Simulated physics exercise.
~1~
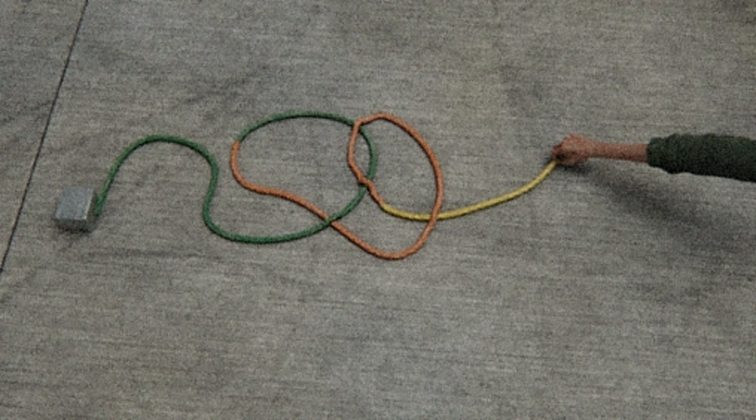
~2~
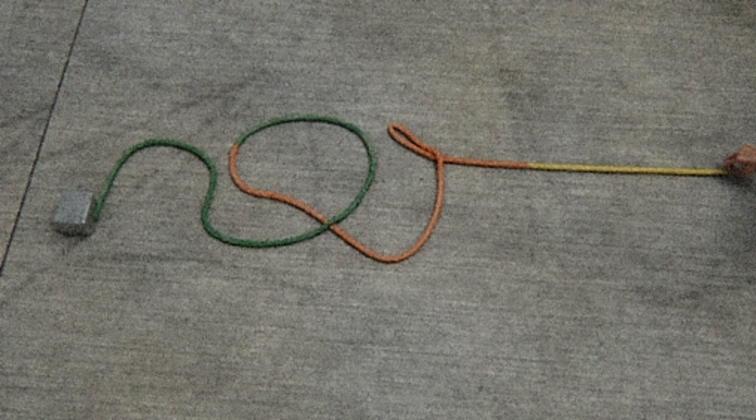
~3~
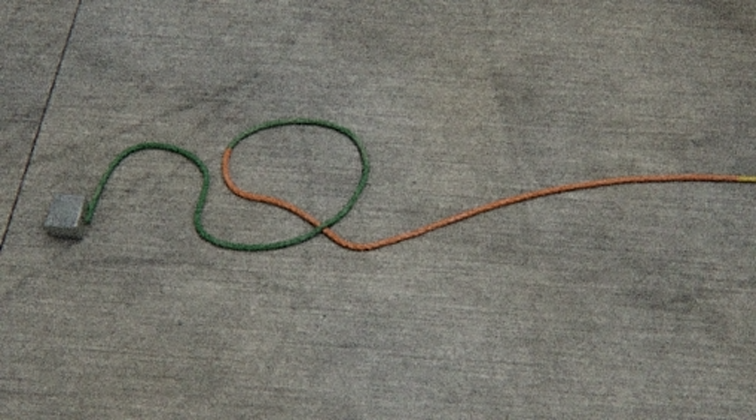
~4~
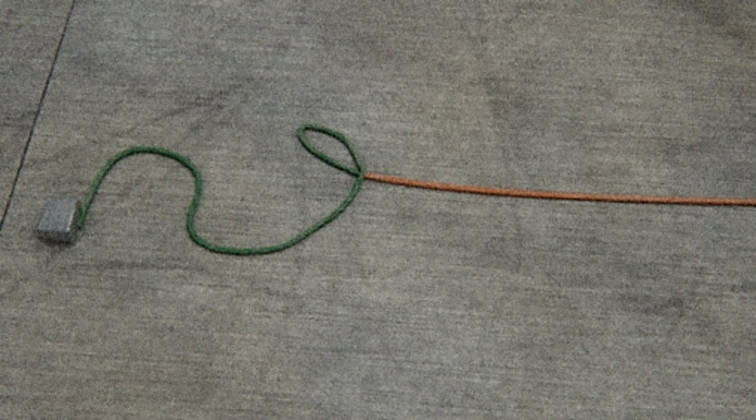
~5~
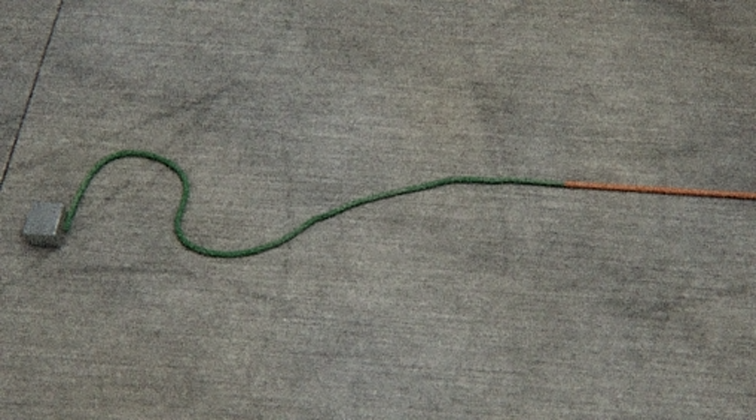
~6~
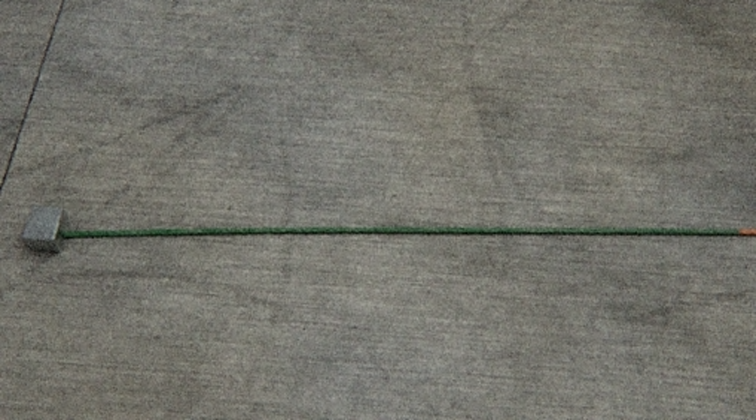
Looped green, orange and yellow rope on a grey yard, pulled right by a hand, uncoiling loop by loop until straight, without a knot.
